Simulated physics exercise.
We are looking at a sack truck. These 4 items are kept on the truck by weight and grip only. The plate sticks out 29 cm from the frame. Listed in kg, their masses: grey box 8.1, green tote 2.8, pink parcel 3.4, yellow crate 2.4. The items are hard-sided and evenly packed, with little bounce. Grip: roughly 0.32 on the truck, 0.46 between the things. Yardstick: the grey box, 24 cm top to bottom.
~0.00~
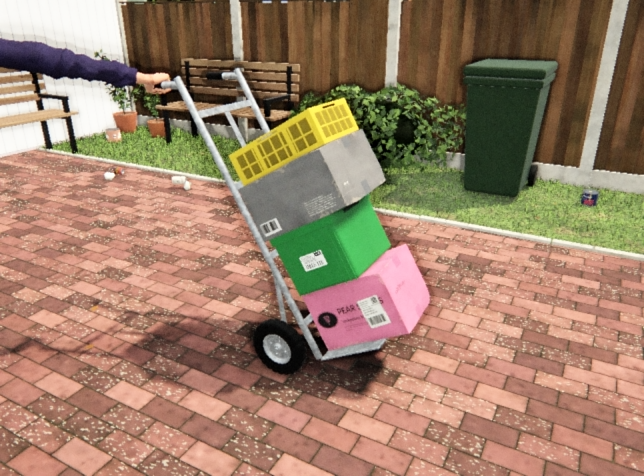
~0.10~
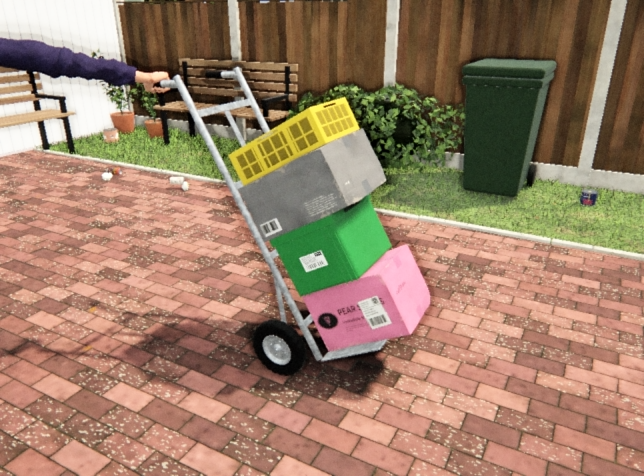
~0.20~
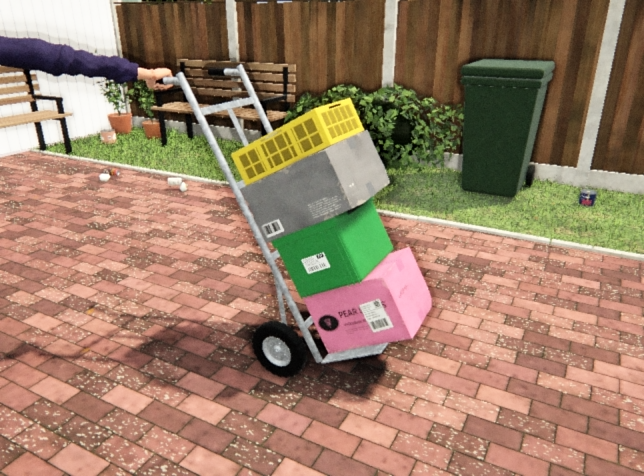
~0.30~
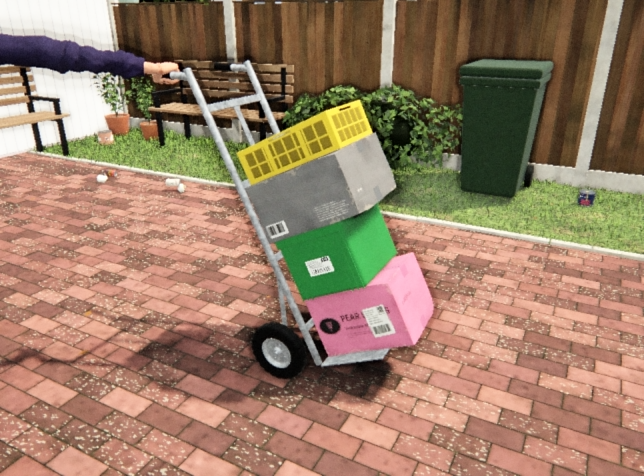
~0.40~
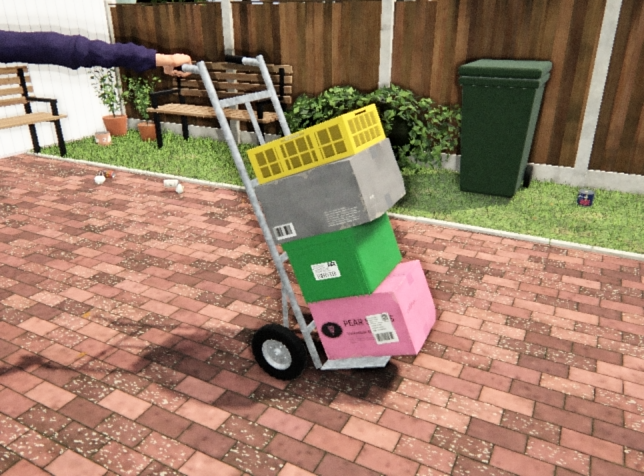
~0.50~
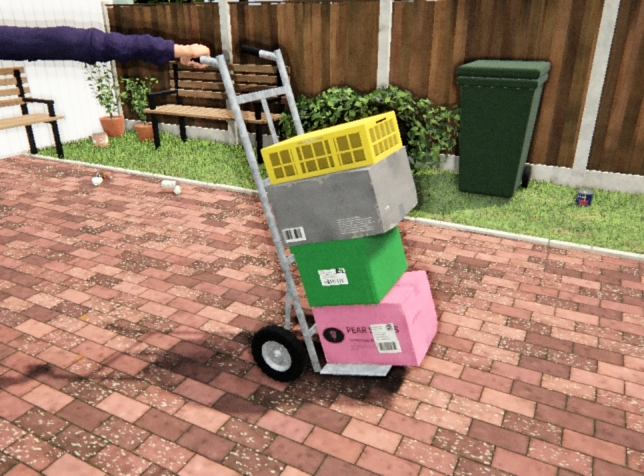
Sack truck stacked with pink, green, grey and yellow containers leaning back, then being pushed more upright by an outstretched arm.
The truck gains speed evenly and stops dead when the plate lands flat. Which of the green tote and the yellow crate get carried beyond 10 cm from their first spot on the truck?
Green tote: Carried beyond. Yellow crate: Carried beyond.
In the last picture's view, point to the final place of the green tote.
At about (464, 305).
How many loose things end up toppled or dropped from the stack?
In total, 3.
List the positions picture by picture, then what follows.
The first frame shows leaning back 30°; green tote (333, 243); yellow crate (293, 143).
The second frame shows leaning back 30°; grey box (314, 185); pink parcel (368, 298).
The third frame shows leaning back 28°; grey box (317, 186); pink parcel (369, 301).
The fourth frame shows leaning back 26°; grey box (323, 188); pink parcel (371, 305).
The fifth frame shows leaning back 22°; grey box (333, 191); pink parcel (373, 310).
The sixth frame shows leaning back 17°; green tote (352, 258); yellow crate (332, 148).
By 1.20 s, truck upright; yellow crate rocked 24° off its seat near (468, 188); green tote rocked 24° off its seat near (399, 275); grey box rocked 24° off its seat.
By 1.60 s, truck upright; grey box and yellow crate now dropped from the stack; green tote rocked 70° off its seat near (427, 278).
When it is over (2.6 s), dropped from the stack, grey box and yellow crate; lying over on the truck, green tote; the last one within 10 cm of the start. In the last view, green tote near (464, 305).
